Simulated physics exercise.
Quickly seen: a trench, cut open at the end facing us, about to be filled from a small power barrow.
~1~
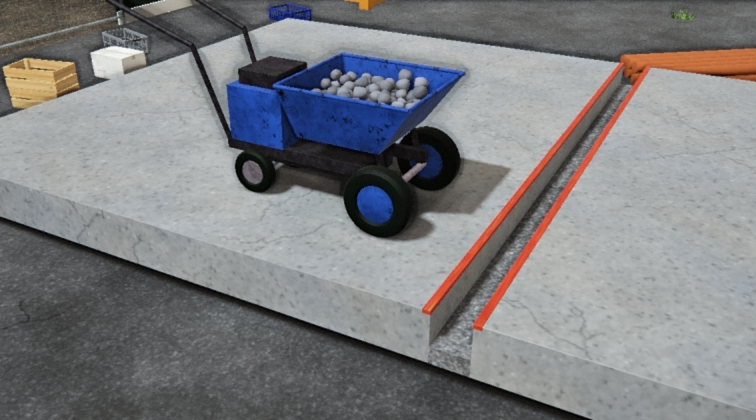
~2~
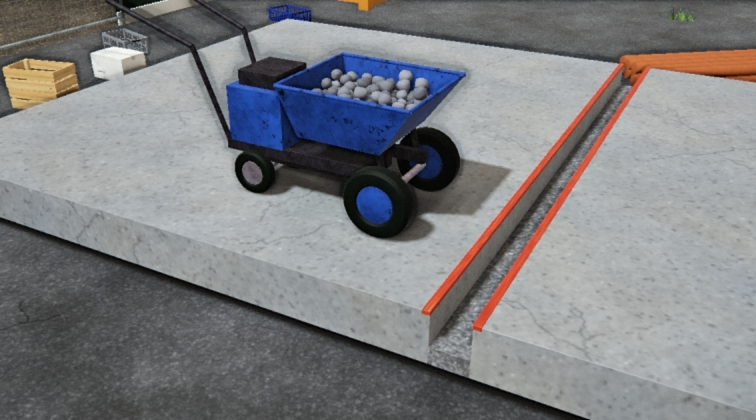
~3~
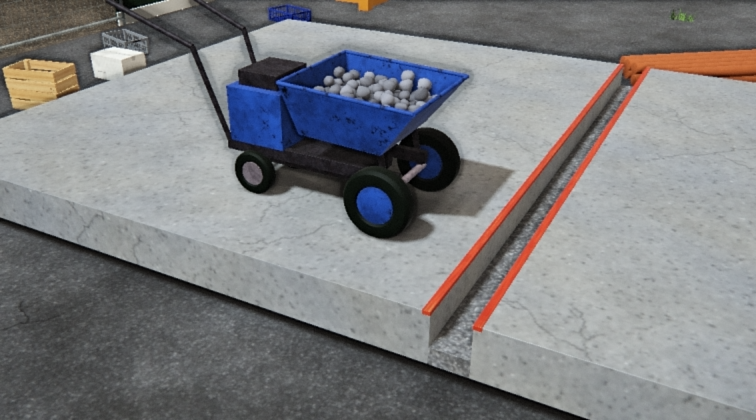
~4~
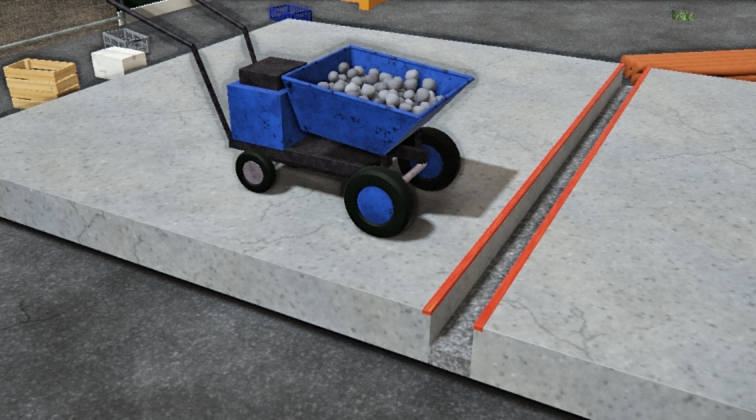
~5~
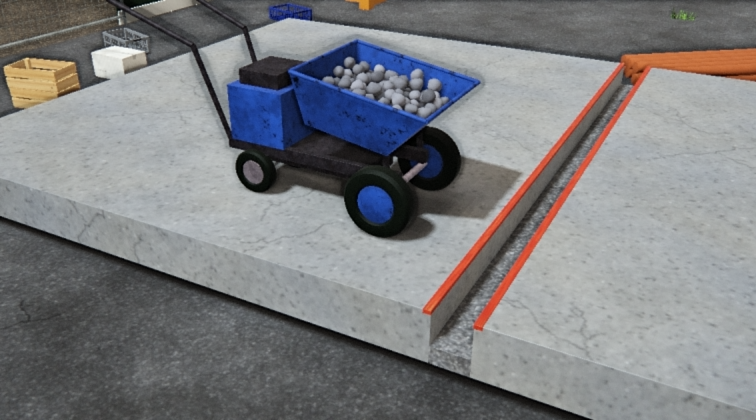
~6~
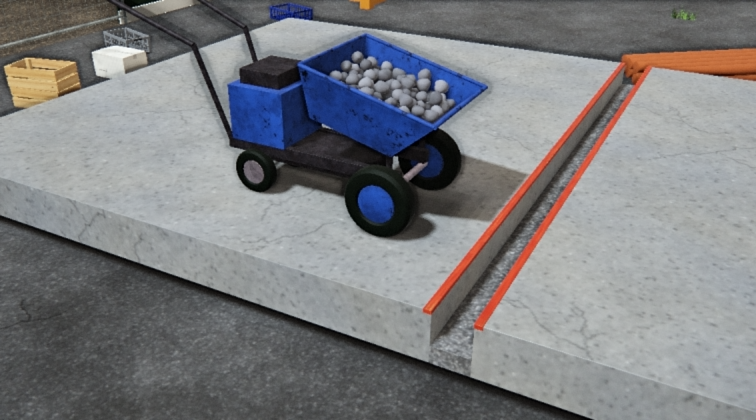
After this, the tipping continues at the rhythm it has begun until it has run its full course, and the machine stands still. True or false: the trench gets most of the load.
True.
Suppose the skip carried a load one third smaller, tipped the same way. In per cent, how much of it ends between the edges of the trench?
Estimate: Close to 80 %.
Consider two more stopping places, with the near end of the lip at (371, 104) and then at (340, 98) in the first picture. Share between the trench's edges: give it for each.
From the first spot you get 60 percent, and from the second 30 percent.
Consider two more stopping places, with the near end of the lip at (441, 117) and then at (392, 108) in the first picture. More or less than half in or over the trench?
Lab note - position 1: A minority share; position 2: A majority share.
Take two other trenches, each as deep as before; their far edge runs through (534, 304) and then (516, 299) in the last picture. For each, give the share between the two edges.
I'd put it near 100 in a hundred, then near 90 in a hundred.
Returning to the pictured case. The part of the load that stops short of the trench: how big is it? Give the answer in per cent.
My estimate is close to 0 in a hundred.
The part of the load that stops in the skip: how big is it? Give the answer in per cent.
Roughly 0 per cent.
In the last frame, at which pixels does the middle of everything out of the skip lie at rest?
Centre at rest: Close to (520, 247).
Soon, skip tipped steeply; all in the skip.
A while on, skip tipped right over; most in the skip; about a quarter in or heaped over the trench; a small part beyond it.
Towards the end, skip tipped right over; a small part in the skip; about two thirds in or heaped over the trench; about a quarter beyond it.
Finally, skip tipped right over; a stray few in the skip; about two thirds in or heaped over the trench; about a quarter beyond it.
